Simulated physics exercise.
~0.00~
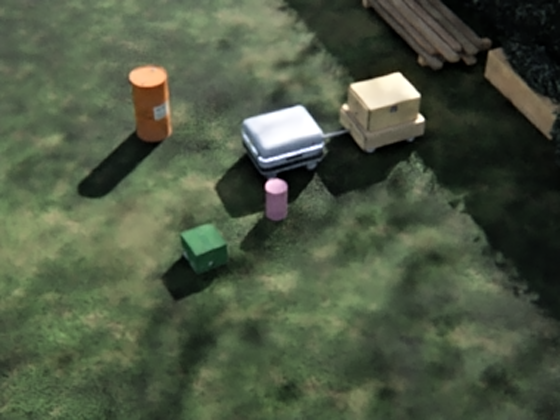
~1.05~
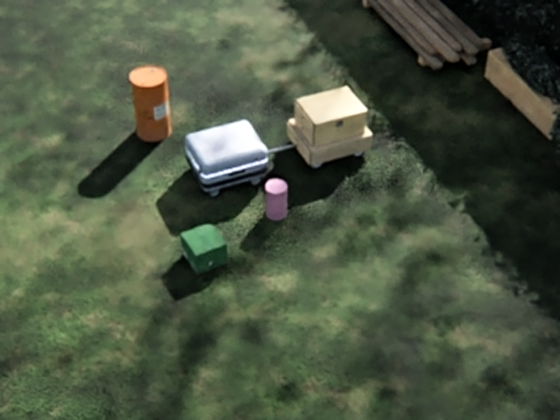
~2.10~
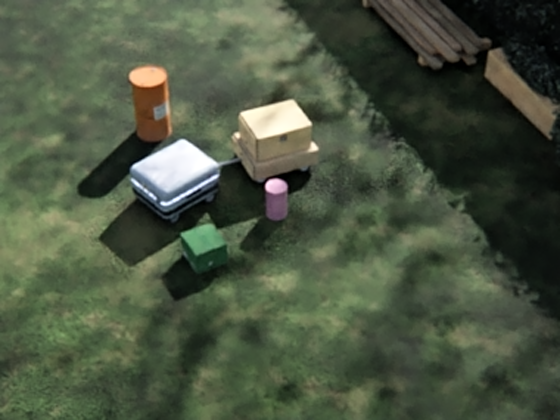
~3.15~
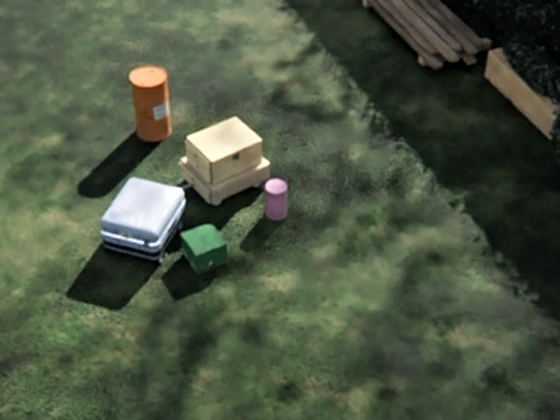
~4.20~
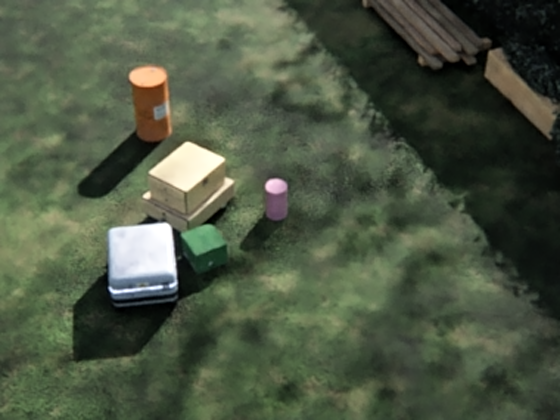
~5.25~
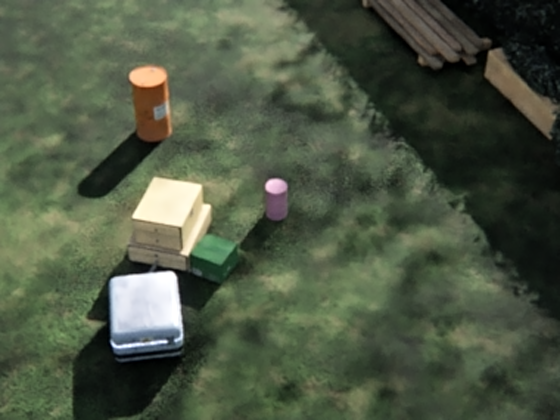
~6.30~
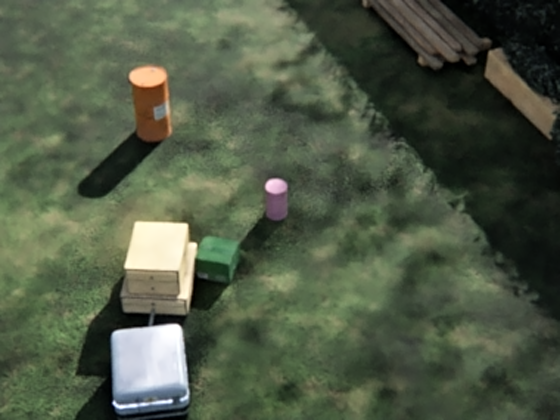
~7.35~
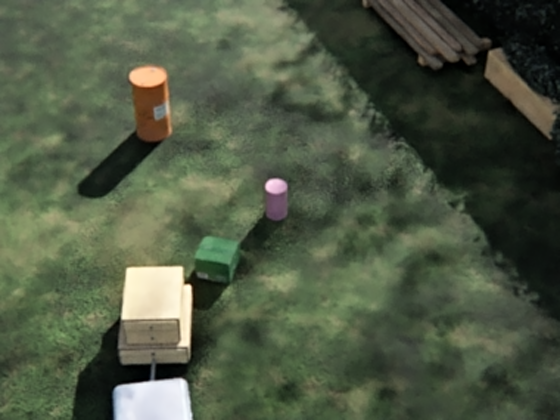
A small silver tug towing a tan cart curves left and down, nudging a green box aside.
